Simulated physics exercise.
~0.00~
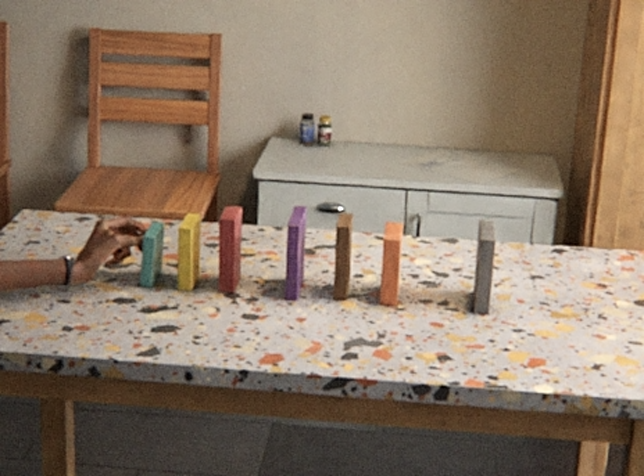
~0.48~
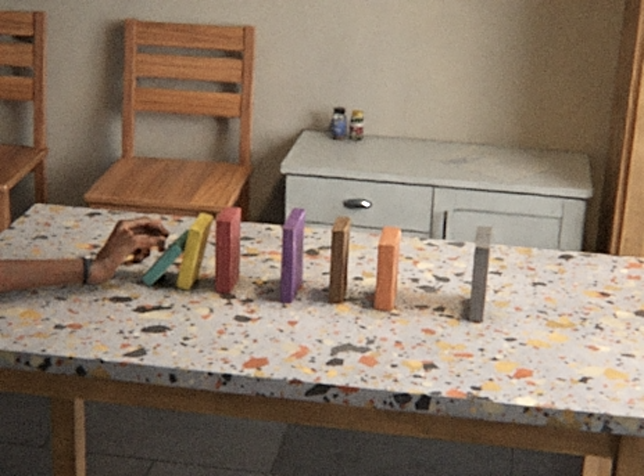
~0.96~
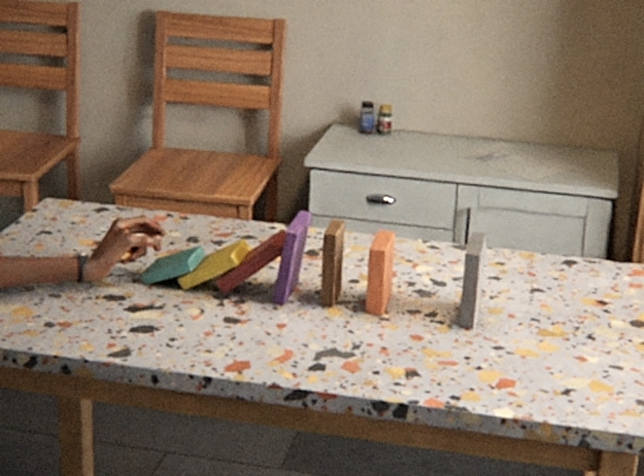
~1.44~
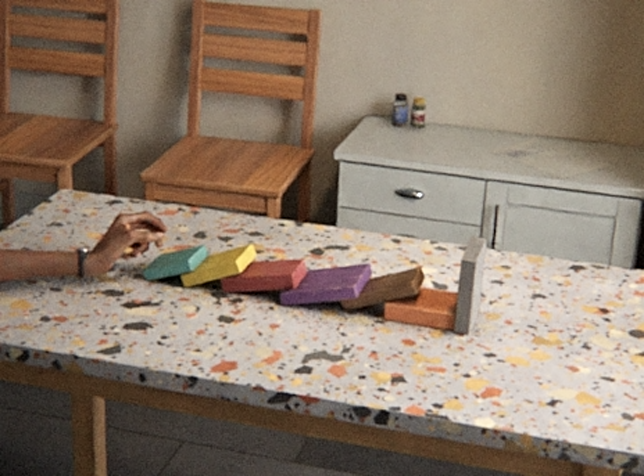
At the start, seven flat blocks stand on end in a line across a speckled table, with chairs and a pale cabinet behind, while a hand reaches in from the left beside the turquoise one. The hand tips the turquoise block rightward, and it leans against the yellow board, which begins to tilt. The yellow board knocks into the red block, which falls against the purple board and sets it leaning. The purple, brown and orange boards then topple to the right in turn. Finally, six pieces lie overlapping in a row, and only the grey block at the far right still stands.
